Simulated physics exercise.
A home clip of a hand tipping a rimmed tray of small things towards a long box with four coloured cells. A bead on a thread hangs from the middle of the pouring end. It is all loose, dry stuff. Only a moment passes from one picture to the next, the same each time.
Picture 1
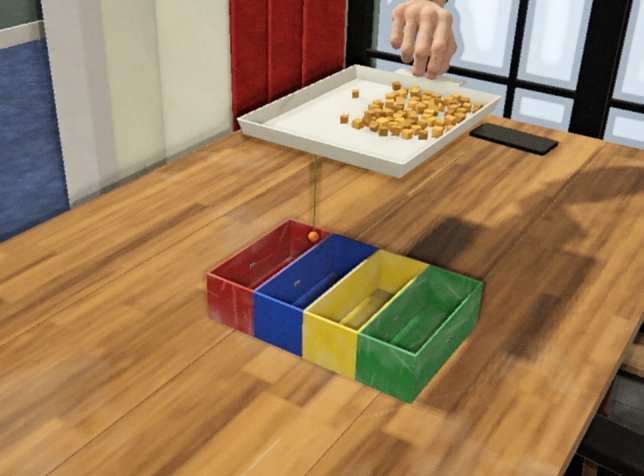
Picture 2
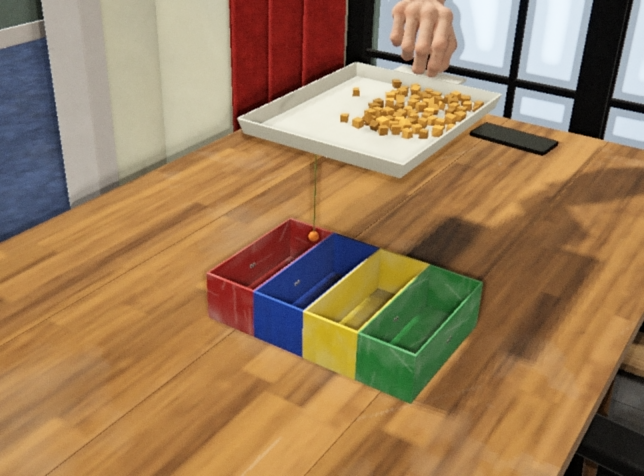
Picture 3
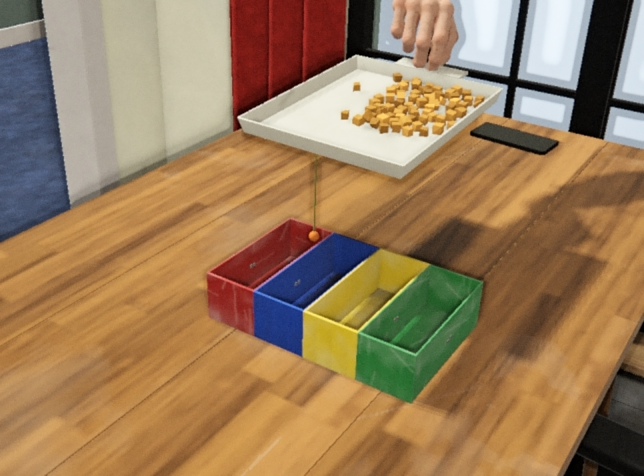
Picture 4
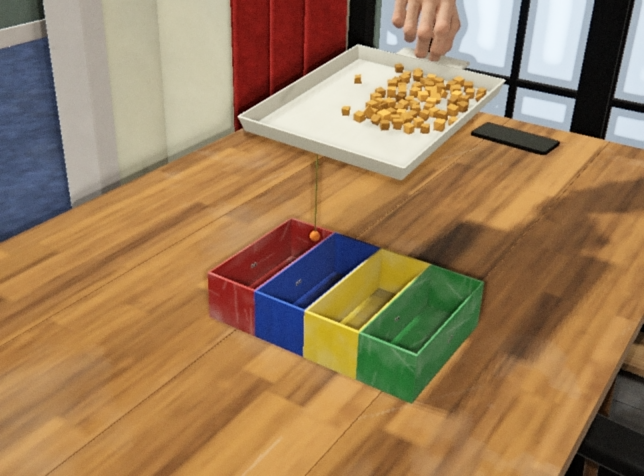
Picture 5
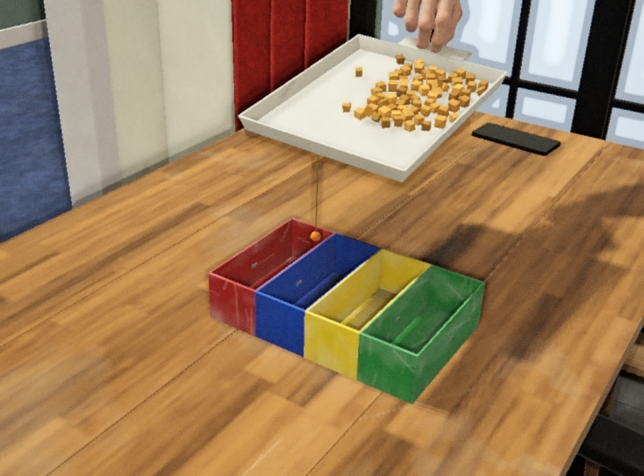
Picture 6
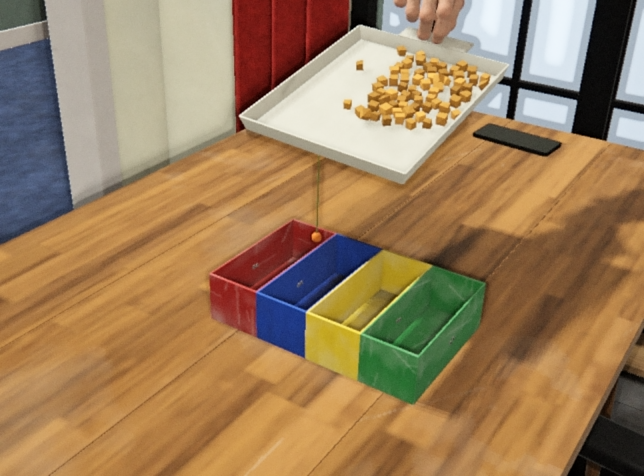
On a wooden tabletop seen from above at an angle, with red, pale and blue panels behind at the left and dark-framed panes at the right, the view stays almost still. A hand holds a white rimmed tray of golden-brown croutons above a box with red, blue, yellow and green cells, an orange bead hanging beneath the tray. The hand slowly raises the tray's far side, steepening its tilt slightly.
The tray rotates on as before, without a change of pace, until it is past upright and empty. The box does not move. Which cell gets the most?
Fullest: The yellow cell.
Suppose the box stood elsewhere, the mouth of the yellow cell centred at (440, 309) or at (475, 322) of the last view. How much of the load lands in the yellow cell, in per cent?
Near 10 % and 0 %.
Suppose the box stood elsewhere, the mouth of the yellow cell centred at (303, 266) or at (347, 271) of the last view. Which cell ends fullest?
In turn: The cell in green; the cell in green.
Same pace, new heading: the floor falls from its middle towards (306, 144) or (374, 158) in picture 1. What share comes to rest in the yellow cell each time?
Near 0 % and 80 %.
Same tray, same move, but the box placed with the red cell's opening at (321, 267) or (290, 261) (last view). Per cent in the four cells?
About 100 and 100 per cent.
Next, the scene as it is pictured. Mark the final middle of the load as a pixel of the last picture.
Near (354, 331).
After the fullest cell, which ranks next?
It is the cell in blue.
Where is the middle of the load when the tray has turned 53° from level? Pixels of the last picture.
At about (385, 145).
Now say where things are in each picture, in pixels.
In the first frame, corners of the pouring end at (244, 119) and (401, 161), level; middle of the load at (408, 113), croutons; bead on its thread at (314, 237); red cell at (231, 300); blue cell at (278, 320); yellow cell at (330, 341); green cell at (385, 363).
In the second frame, corners of the pouring end at (244, 118) and (401, 161), level; middle of the load at (408, 111).
In the third frame, corners of the pouring end at (244, 117) and (401, 163), tipped barely, lowest at the right corner; middle of the load at (409, 107).
In the fourth frame, corners of the pouring end at (245, 116) and (402, 164), tipped a little, lowest at the right corner; middle of the load at (410, 101).
In the fifth frame, corners of the pouring end at (245, 115) and (403, 167), tipped a little, lowest at the right corner; middle of the load at (411, 96).
In the sixth frame, corners of the pouring end at (246, 115) and (403, 170), tipped a little, lowest at the right corner; middle of the load at (412, 91); red cell at (233, 301); blue cell at (281, 320); yellow cell at (333, 342); green cell at (388, 364).
Soon, tray tipped steeply; nearly all on the tray; a stray few in the yellow cell; a small part falling or outside the box.
A while on, tray tipped right over; most on the tray; a small part in the yellow cell; a small part in the blue cell; a stray few falling or outside the box.
Towards the end, tray tipped past a quarter turn; about two thirds in the yellow cell; about a quarter in the blue cell; a small part in the green cell; a stray few in the red cell; a stray few falling or outside the box.
Finally, tray tipped past a quarter turn; about two thirds in the yellow cell; about a quarter in the blue cell; a small part in the green cell; a stray few in the red cell; a stray few outside the box.
